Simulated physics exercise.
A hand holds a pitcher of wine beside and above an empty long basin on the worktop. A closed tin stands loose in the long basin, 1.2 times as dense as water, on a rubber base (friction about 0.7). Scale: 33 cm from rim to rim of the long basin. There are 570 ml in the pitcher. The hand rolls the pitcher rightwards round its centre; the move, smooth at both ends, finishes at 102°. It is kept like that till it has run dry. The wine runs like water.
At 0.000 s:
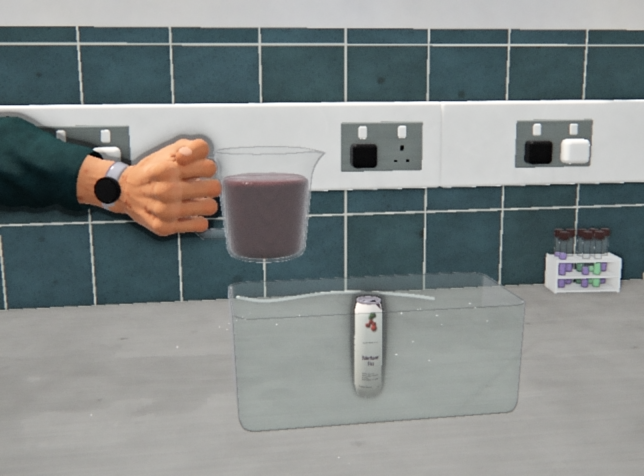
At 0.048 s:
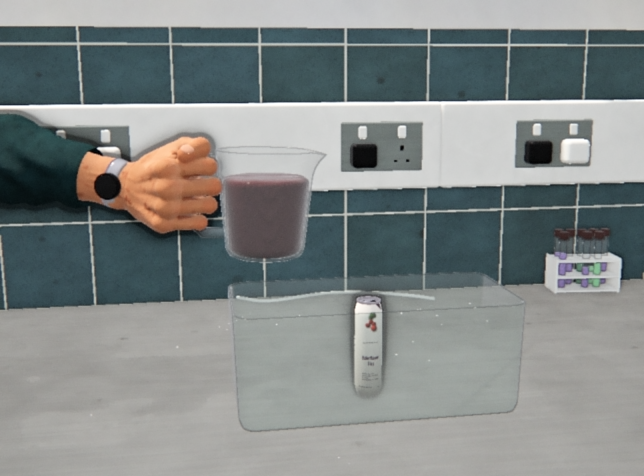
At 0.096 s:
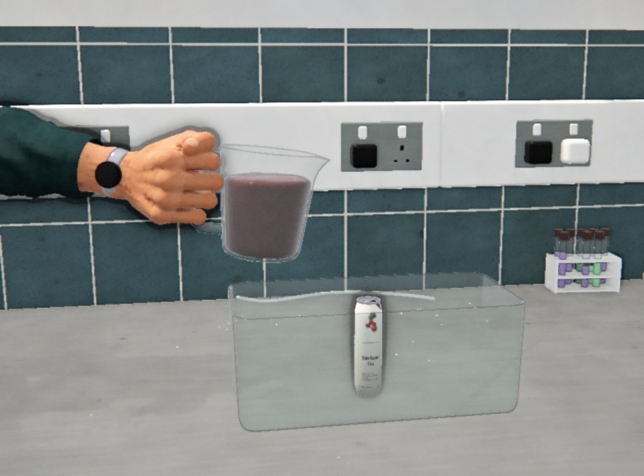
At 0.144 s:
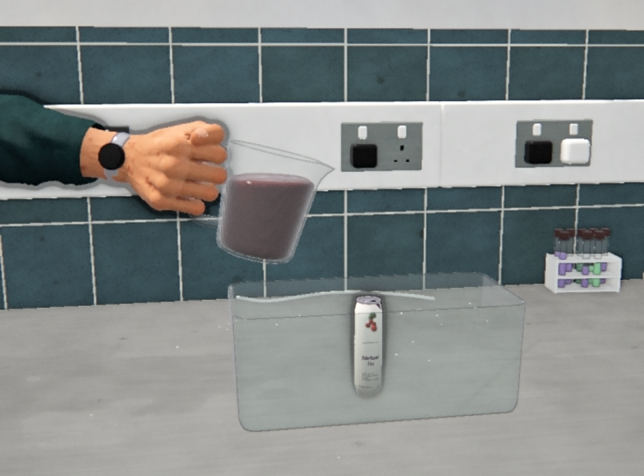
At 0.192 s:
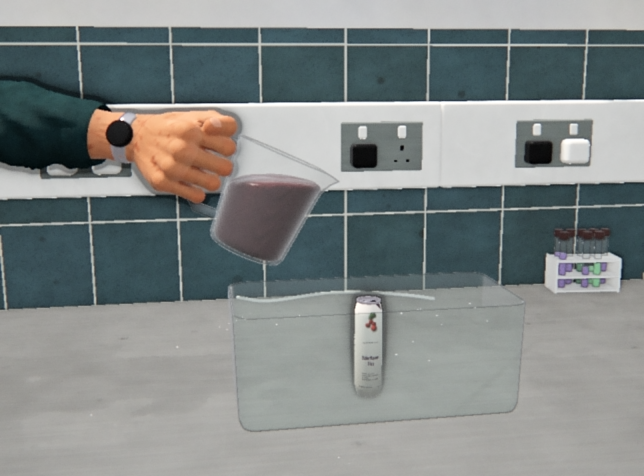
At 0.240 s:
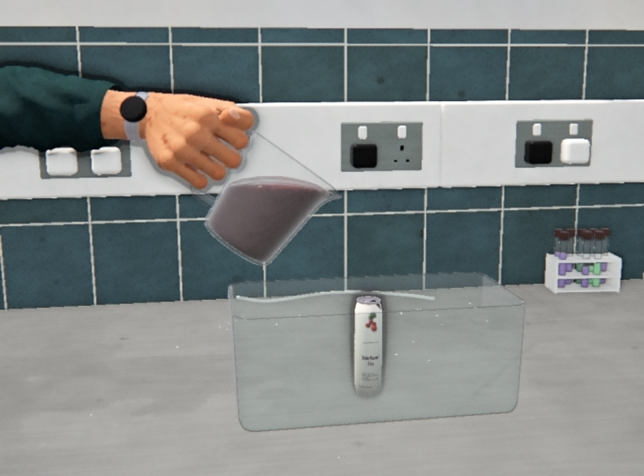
We see a hand holding a pitcher of dark reddish liquid above a long clear basin with a closed tin standing in it; the hand gradually tilts the pitcher to the right, and the liquid shifts inside.
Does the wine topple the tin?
The tin falls.
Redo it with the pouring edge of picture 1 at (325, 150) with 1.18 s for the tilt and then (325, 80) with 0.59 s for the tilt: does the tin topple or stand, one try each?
First it goes over; then it stays up.
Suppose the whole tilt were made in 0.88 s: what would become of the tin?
The tin falls.
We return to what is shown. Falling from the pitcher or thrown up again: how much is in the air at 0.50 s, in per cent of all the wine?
Some 24 per cent.
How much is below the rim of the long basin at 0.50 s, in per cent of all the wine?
Some 20 per cent.
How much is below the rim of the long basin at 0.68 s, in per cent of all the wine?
About 76 per cent.
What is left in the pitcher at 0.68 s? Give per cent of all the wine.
Near 14 in a hundred.
Then, 0.50 s in, the tilt is 96° and 57 per cent is still to pour; the tin stands where it began.
Then, 0.68 s in, the tilt is 102° and 14 per cent is still to pour; the tin leans 7°.
Then, 0.88 s in, the tilt is 102° and 2 per cent is still to pour; the tin lies on its side.
Then, 1.09 s in, the tilt is 102° and 0 per cent is still to pour; the tin lies on its side.
Finally, the tin lies on its side.
